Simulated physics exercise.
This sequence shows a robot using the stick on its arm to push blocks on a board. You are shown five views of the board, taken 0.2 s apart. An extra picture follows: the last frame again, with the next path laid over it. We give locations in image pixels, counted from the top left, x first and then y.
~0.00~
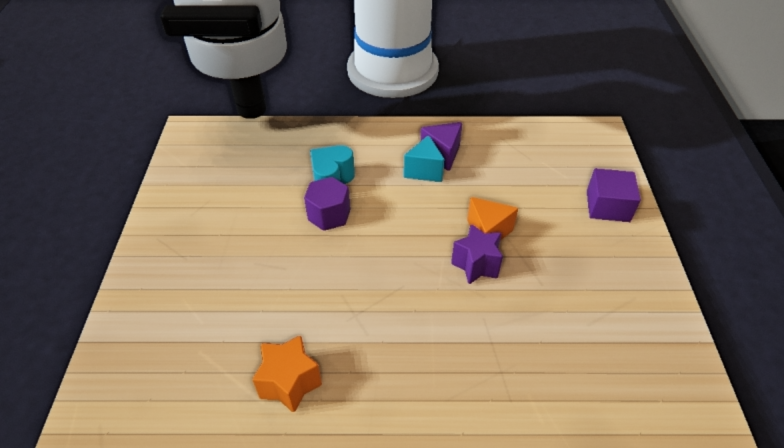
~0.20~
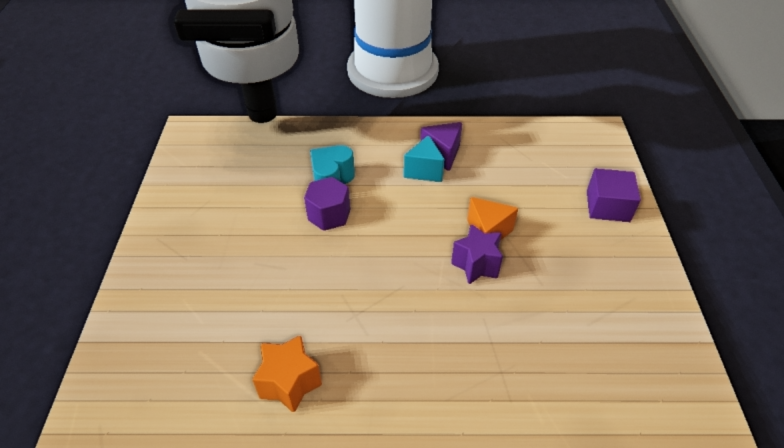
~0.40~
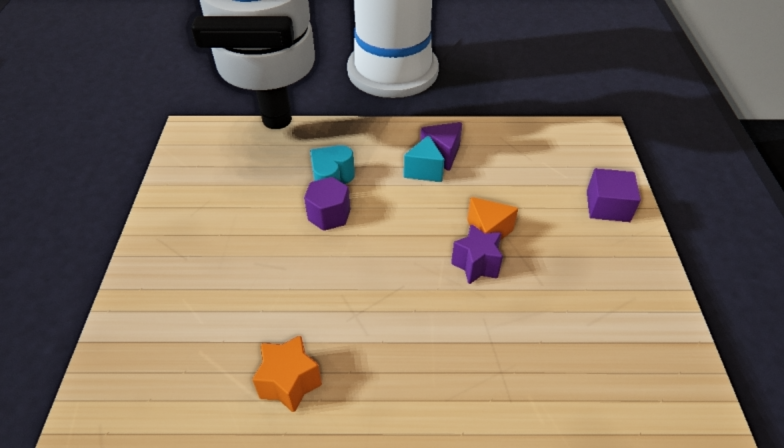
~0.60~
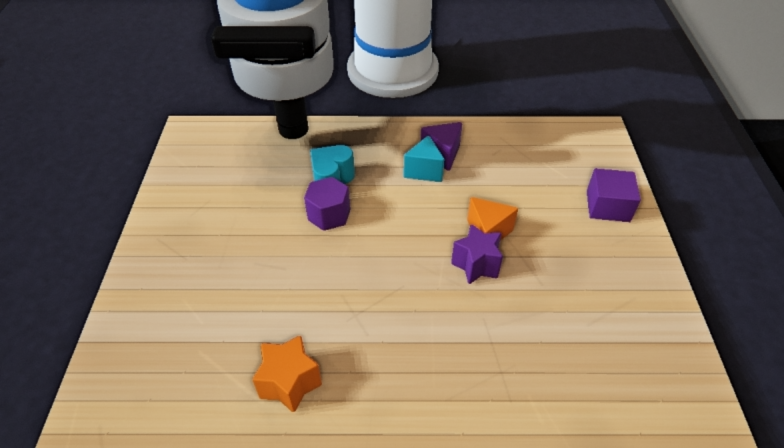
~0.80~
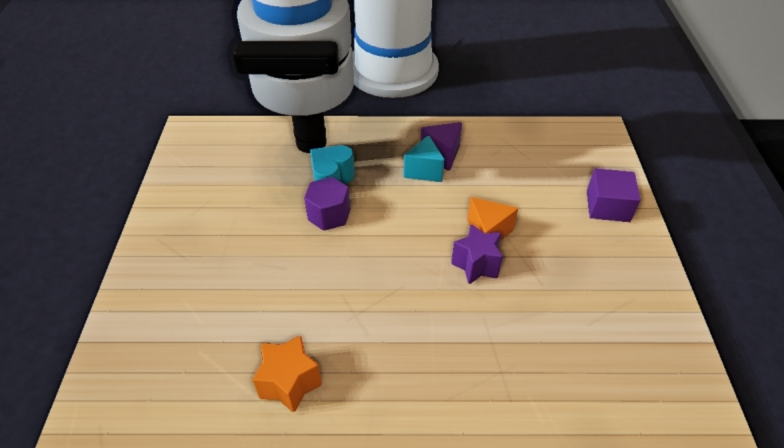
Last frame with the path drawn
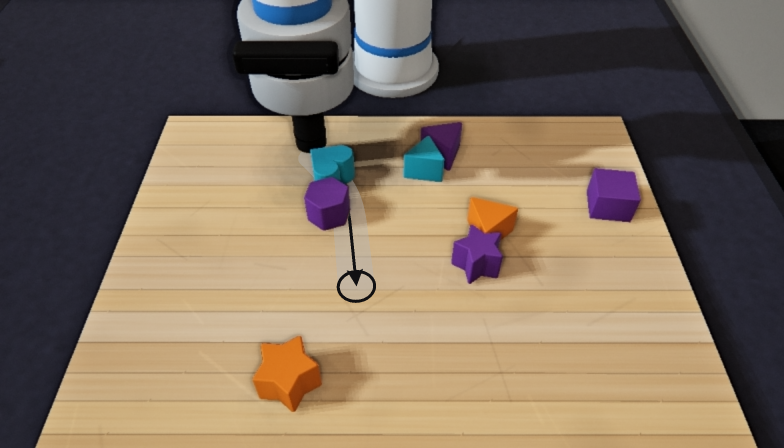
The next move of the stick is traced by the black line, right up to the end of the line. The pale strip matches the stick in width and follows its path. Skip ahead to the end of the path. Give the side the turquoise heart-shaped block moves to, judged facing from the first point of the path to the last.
Out to the left.
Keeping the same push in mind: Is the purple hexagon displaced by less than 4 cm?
Answer: No.
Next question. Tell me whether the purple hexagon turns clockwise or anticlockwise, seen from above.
Answer: Clockwise.
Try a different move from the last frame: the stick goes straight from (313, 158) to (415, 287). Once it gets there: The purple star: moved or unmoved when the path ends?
It keeps its position.
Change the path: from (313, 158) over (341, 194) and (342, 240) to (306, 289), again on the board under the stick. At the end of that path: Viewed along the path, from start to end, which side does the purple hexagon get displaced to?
Well, taking the path from its start to its end as straight ahead, the purple hexagon moves to the right.
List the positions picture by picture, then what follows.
In the first picture, stick's lower end at (252, 111); purple hexagon at (326, 192); turquoise heart-shaped block at (330, 158); turquoise triangular piece at (426, 149).
In the second picture, stick at (263, 115); blocks still.
In the third picture, stick at (277, 121); blocks still.
In the fourth picture, stick at (294, 131); blocks still.
In the fifth picture, stick at (312, 144); purple hexagon at (326, 192); turquoise heart-shaped block at (330, 158); turquoise triangular piece at (426, 149).
Drawn move, from (313, 158) over (341, 191) and (351, 235) to (356, 286).
The first path, step by step. One third of the way, stick at (341, 179); purple hexagon at (333, 206), turned 55° clockwise; turquoise heart-shaped block at (366, 186), turned 40° anticlockwise.
Two thirds of the way, stick at (350, 222); purple hexagon at (323, 238), turned 100° clockwise; turquoise heart-shaped block at (387, 204), turned 80° anticlockwise.
At the end, stick at (356, 274); purple hexagon at (312, 257), turned 160° clockwise; turquoise heart-shaped block at (387, 205), turned 80° anticlockwise; turquoise triangular piece still.
